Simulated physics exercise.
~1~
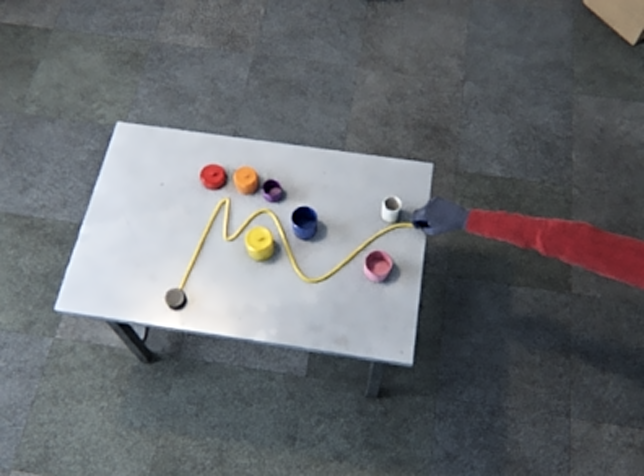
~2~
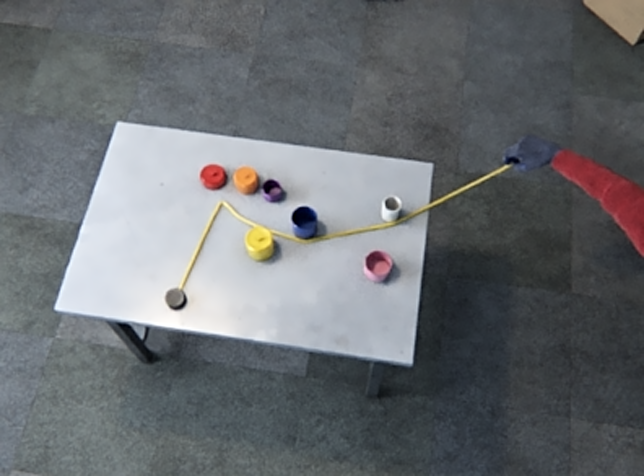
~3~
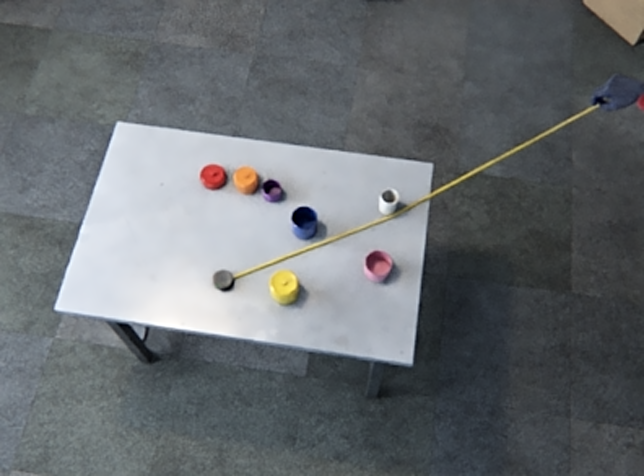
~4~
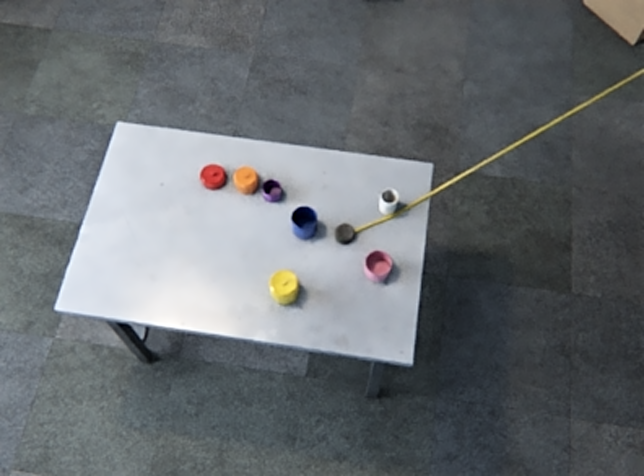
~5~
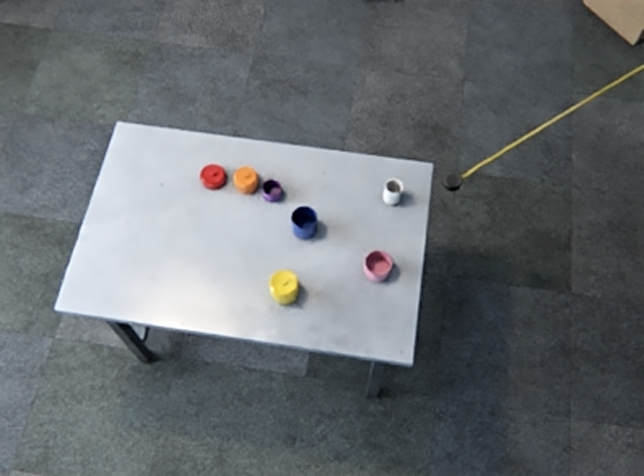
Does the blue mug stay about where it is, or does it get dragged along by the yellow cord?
The blue mug stays about where it is. The yellow pot is the one dragged well away from its place, while the white mug shifts by a smaller amount.
